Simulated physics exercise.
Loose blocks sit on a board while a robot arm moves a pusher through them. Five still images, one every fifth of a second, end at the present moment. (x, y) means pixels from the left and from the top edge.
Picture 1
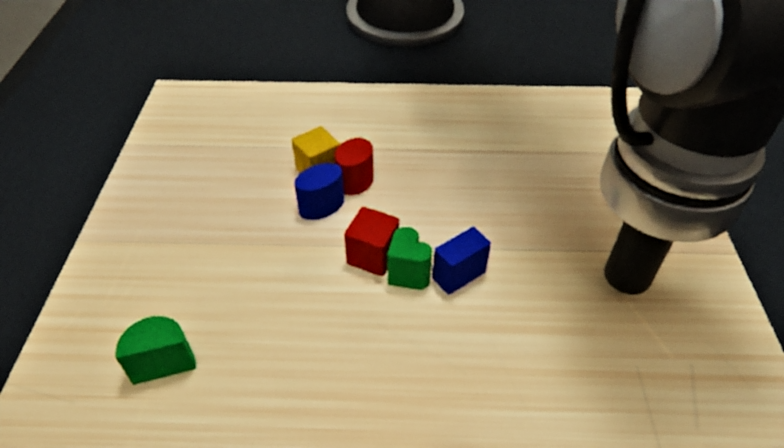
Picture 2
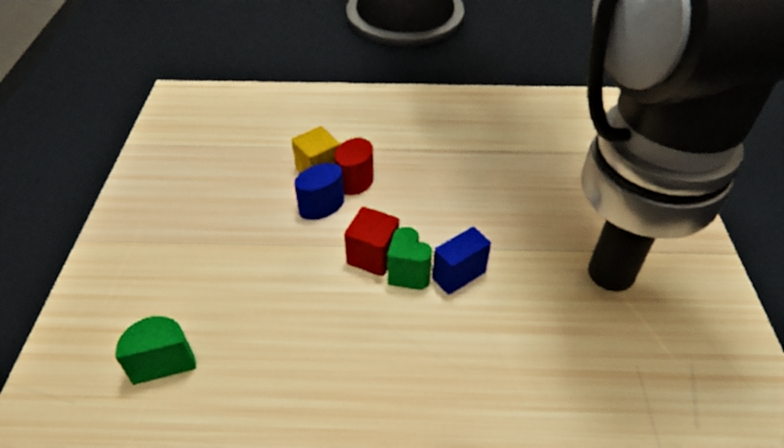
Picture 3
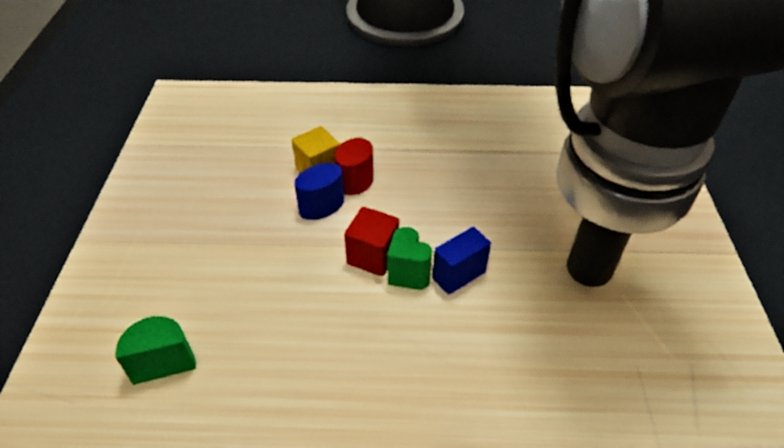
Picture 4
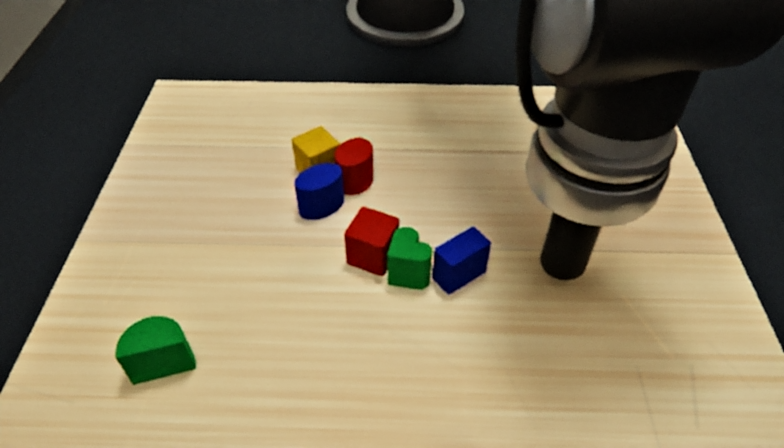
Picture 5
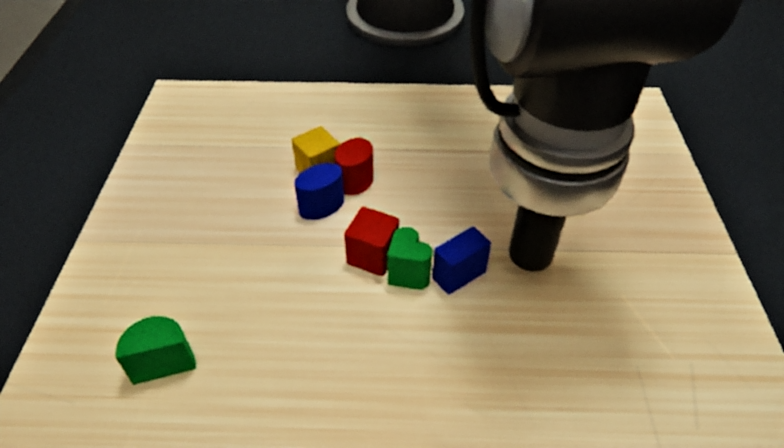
A dark robot arm with a silver collar and black pusher tip stands at the right of a pale wooden board, seen from above at an angle. Yellow, red and blue blocks cluster near the upper middle, with red, green heart and blue blocks below and a green rounded block lower left. The arm slides steadily left towards the blue block, while the blocks and camera stay still.
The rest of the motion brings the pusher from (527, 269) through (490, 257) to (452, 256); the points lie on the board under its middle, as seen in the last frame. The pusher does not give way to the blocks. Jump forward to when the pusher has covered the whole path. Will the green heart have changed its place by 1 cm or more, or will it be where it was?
By the end it has moved.
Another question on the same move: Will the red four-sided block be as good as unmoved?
I'd say yes.
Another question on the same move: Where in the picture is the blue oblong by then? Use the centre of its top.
Final place: (434, 260).
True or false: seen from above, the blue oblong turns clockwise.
That is false.
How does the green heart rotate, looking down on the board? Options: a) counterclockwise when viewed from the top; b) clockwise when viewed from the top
b - clockwise when viewed from the top.
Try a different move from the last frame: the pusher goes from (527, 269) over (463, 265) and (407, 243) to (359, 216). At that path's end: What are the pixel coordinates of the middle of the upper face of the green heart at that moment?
My estimate: (377, 267).
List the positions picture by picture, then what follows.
In the first frame, pusher's lower end at (627, 278); red four-sided block at (372, 226); green heart at (409, 245); blue oblong at (463, 245).
In the second frame, pusher at (611, 275); blocks still.
In the third frame, pusher at (589, 271); blocks still.
In the fourth frame, pusher at (562, 264); blocks still.
In the fifth frame, pusher at (530, 256); red four-sided block at (372, 226); green heart at (409, 245); blue oblong at (463, 245).
On the path given first. Halfway along, pusher at (492, 244); green heart at (405, 246); blue oblong at (456, 247).
At the end, pusher at (454, 243); red four-sided block still; green heart at (400, 254), turned 45° clockwise; blue oblong at (434, 260), turned 35° anticlockwise.
